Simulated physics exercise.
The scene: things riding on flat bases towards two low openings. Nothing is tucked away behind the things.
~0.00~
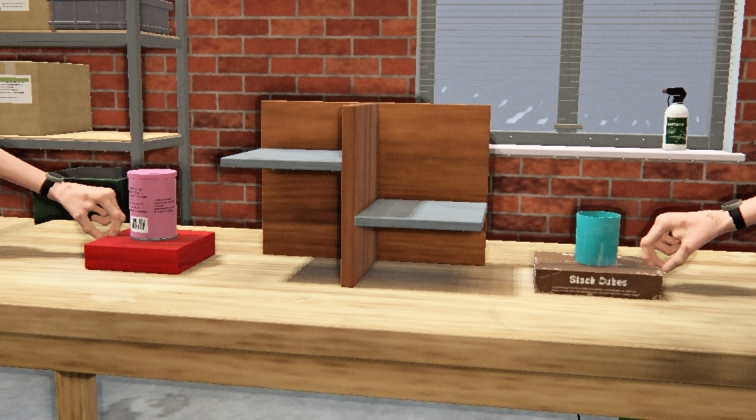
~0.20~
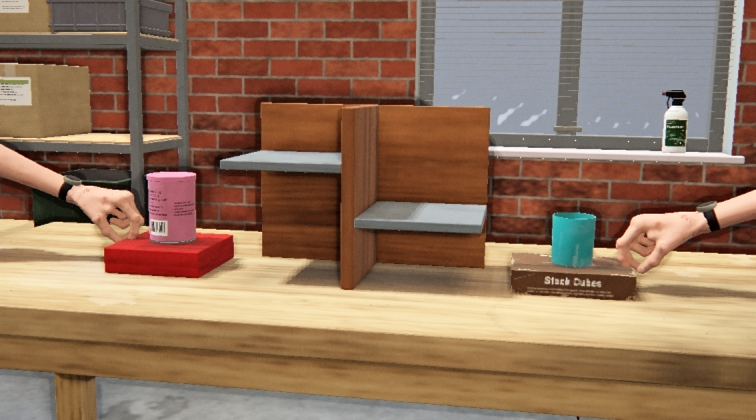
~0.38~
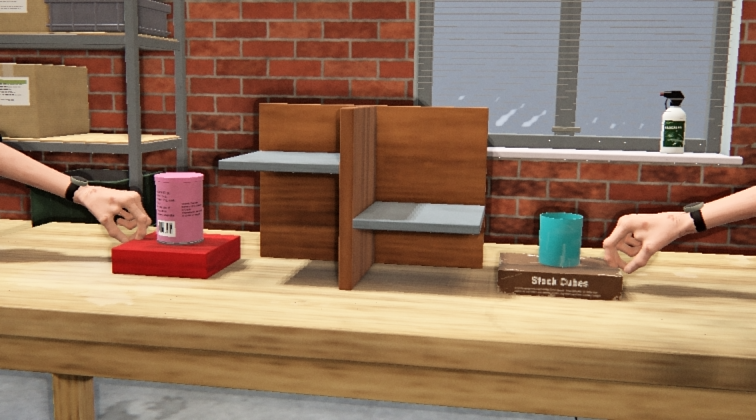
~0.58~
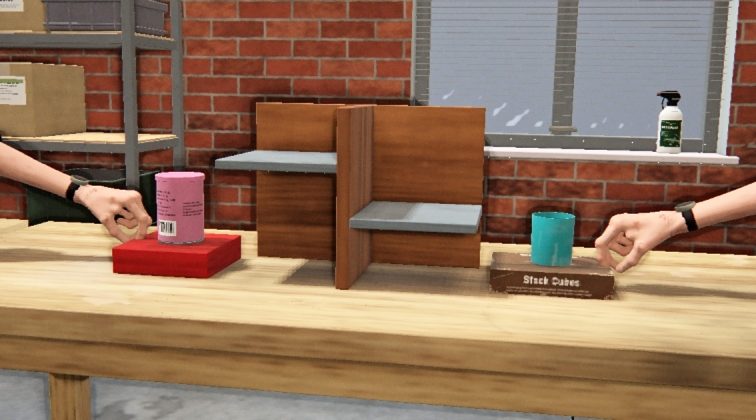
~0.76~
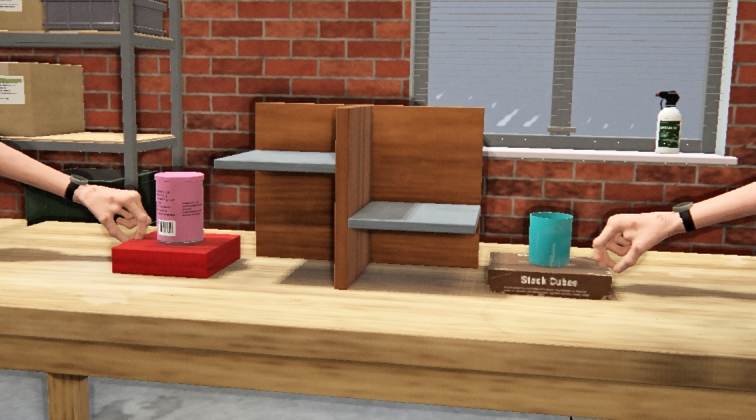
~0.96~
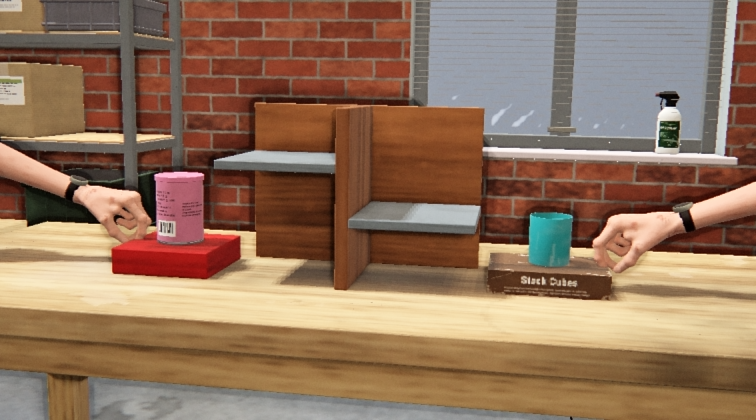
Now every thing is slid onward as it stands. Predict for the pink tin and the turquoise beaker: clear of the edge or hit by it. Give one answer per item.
Prediction: Pink tin: Clear; turquoise beaker: Hit.
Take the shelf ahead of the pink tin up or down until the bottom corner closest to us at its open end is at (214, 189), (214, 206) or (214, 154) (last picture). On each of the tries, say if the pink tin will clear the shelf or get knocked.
Try one: Bumped. Try two: Bumped. Try three: Passes safely.
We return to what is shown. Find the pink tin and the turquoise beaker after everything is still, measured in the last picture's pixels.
In the last picture they settle around (283, 213) and (530, 266) respectively.
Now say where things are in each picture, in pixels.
Hands sliding the things forward; pink tin (153, 205); turquoise beaker (598, 238); shelf (362, 189), in the first frame.
Hands sliding the things forward; turquoise beaker (573, 239); red board (172, 253), in the second frame.
Hands sliding the things forward; pink tin (180, 208); brown packet (557, 275), in the third frame.
Hands sliding the things forward; turquoise beaker (552, 239); shelf (356, 192), in the fourth frame.
Hands sliding the things forward; pink tin (180, 208); red board (179, 253), in the fifth frame.
Hands sliding the things forward; pink tin (180, 208); turquoise beaker (550, 239); brown packet (547, 275), in the sixth frame.
After 2.38 s, pink tin riding along near (239, 211); turquoise beaker pushed back on its carrier near (499, 237).
After 3.02 s, pink tin riding along near (273, 213); turquoise beaker tipped 38° from how it was near (500, 246).
At rest (3.6 s), the pink tin passes below, near (283, 213); the turquoise beaker is knocked back, near (530, 266).
